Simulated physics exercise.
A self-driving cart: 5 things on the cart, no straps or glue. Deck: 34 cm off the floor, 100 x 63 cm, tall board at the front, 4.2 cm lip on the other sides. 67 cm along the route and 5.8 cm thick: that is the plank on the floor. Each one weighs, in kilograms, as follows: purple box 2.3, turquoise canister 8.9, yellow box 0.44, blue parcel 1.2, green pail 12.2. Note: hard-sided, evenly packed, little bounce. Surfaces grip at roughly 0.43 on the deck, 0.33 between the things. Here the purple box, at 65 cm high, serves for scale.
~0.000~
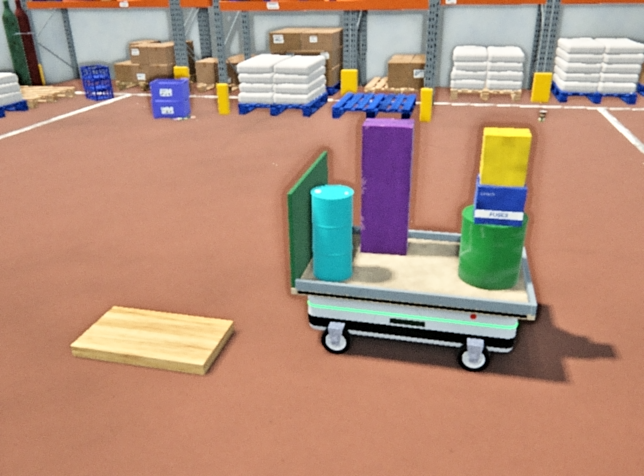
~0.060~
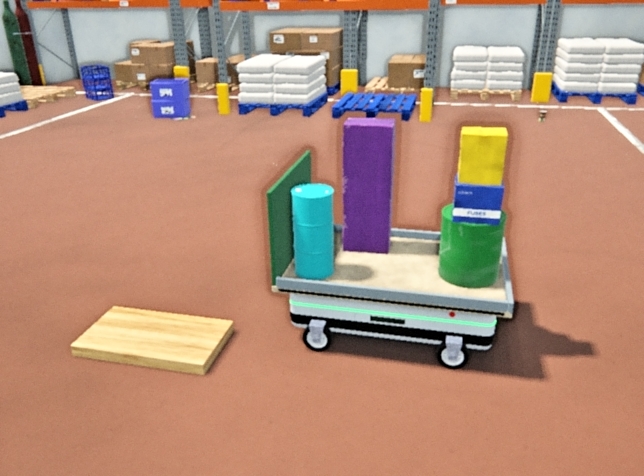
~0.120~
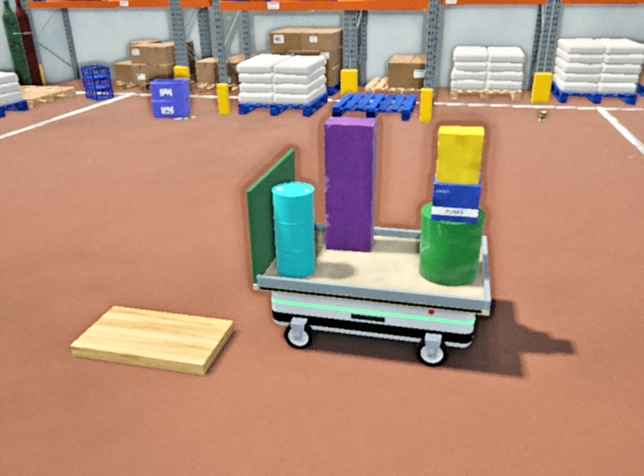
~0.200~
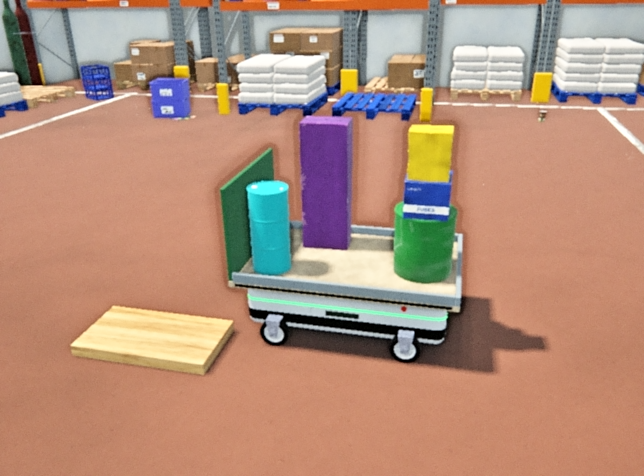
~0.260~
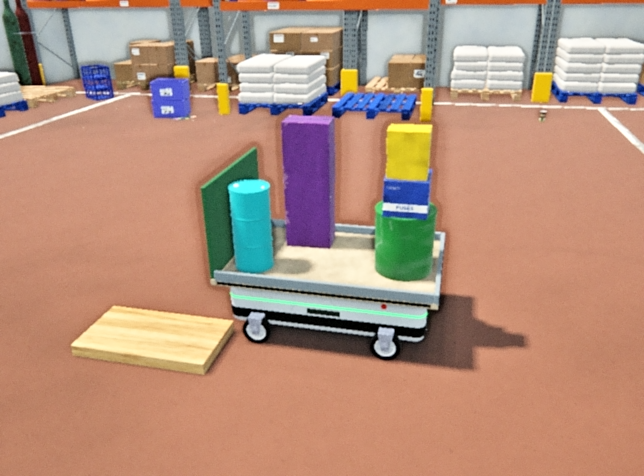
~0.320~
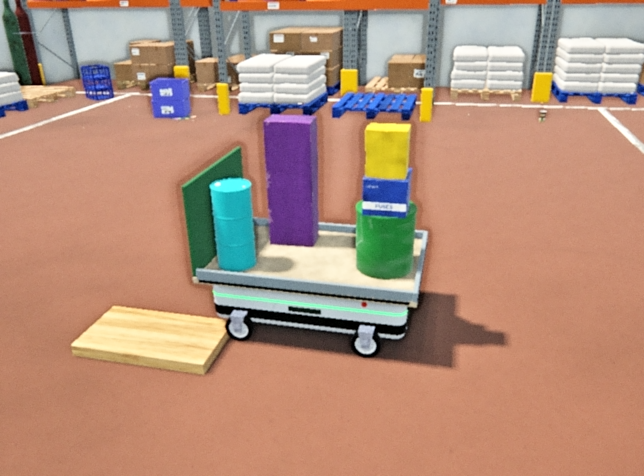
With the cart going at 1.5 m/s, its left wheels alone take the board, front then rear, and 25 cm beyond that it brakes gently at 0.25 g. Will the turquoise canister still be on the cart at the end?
Yes.
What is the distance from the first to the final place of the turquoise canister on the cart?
About 38 cm.
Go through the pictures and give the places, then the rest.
In the first frame, 0 cm covered; turquoise canister (333, 234); purple box (387, 188).
In the second frame, 9 cm covered; blue parcel (477, 198); green pail (471, 245).
In the third frame, 18 cm covered; purple box (351, 186); yellow box (459, 155).
In the fourth frame, 30 cm covered; blue parcel (428, 194); green pail (424, 241).
In the fifth frame, 39 cm covered; purple box (310, 183); yellow box (409, 152).
In the sixth frame, 48 cm covered; turquoise canister (234, 225); blue parcel (387, 191).
After 0.72 s, 108 cm covered; turquoise canister 40° off upright near (158, 200); purple box 10° off upright.
After 1.02 s, 153 cm covered; purple box now off the cart; turquoise canister on its side near (115, 214); yellow box 32° off upright.
After 1.32 s, 198 cm covered; turquoise canister on its side near (46, 217); yellow box 26° off upright; blue parcel 22° off upright.
After 1.72 s, 244 cm covered; yellow box now off the cart; turquoise canister on its side; blue parcel 21° off upright.
In the end (2.4 s), off the cart, purple box and yellow box; toppled on the cart, turquoise canister; not toppled but over 10 cm from the start, blue parcel; the last one under 10 cm from the start.
